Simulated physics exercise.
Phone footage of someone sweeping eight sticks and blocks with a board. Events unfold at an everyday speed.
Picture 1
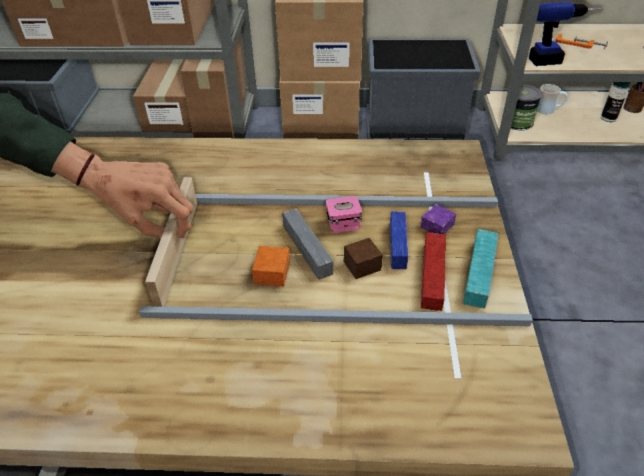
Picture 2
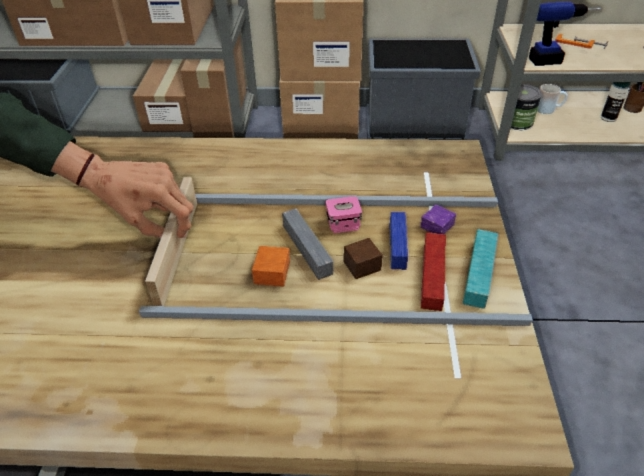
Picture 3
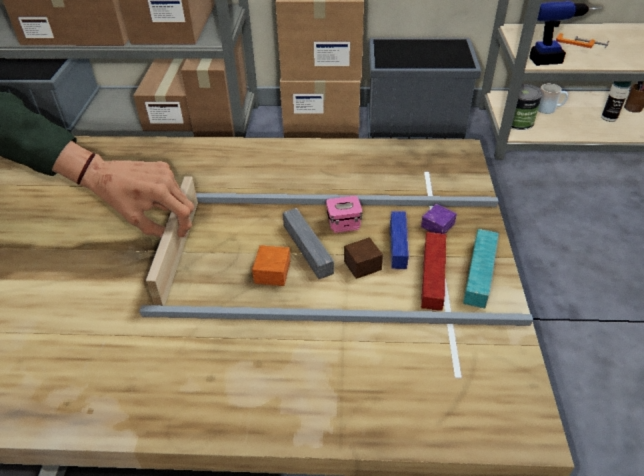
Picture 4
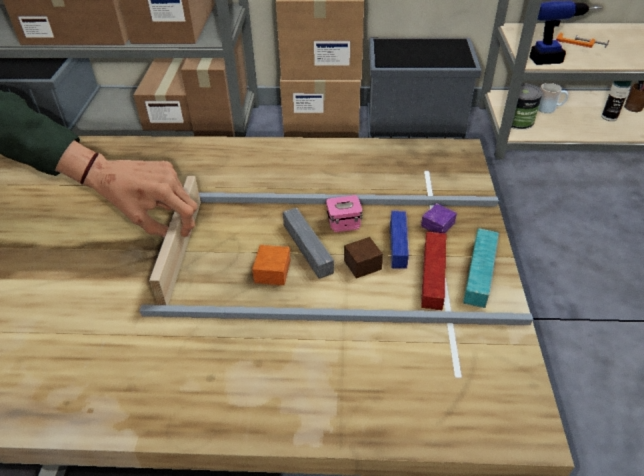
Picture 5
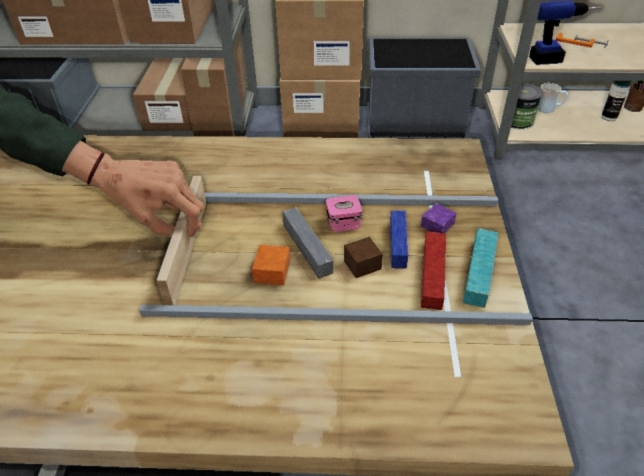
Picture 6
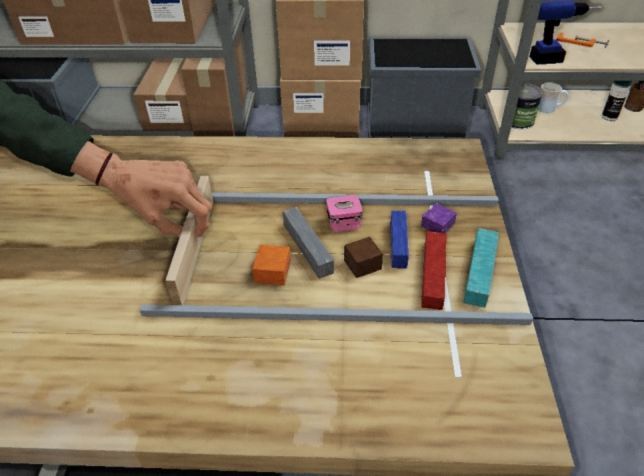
Hand slowly sliding a wooden board a short way right between two rails, toward colourful blocks that stay still on a workbench.
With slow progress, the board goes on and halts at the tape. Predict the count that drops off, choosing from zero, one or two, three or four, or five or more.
One to two.
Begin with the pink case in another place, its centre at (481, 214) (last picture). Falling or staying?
If so, it ends up falling.
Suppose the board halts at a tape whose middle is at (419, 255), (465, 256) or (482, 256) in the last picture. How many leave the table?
Respectively, 0, 5 and 5.
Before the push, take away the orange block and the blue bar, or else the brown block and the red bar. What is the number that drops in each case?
1, then 0.
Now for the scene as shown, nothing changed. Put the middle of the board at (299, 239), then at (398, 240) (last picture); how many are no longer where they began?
That gives 3 for the first and 8 for the second.
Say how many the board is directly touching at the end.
The count in contact is 2.
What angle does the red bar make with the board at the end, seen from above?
Roughly 55°.
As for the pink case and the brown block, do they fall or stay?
The pink case is kept; the brown block is kept.
A little later, none off yet; turquoise bar at rest near (482, 266); purple block at rest near (439, 220); red bar at rest near (434, 269).
Next, none off yet; turquoise bar at rest near (482, 266); purple block at rest near (439, 220); red bar shifted a little near (446, 270).
Later still, none off yet; turquoise bar shifted a little near (509, 278); purple block shifted about its own width near (474, 213); red bar shifted a little near (480, 275).
When it is over, the number that fall off is one or two; down, turquoise bar.
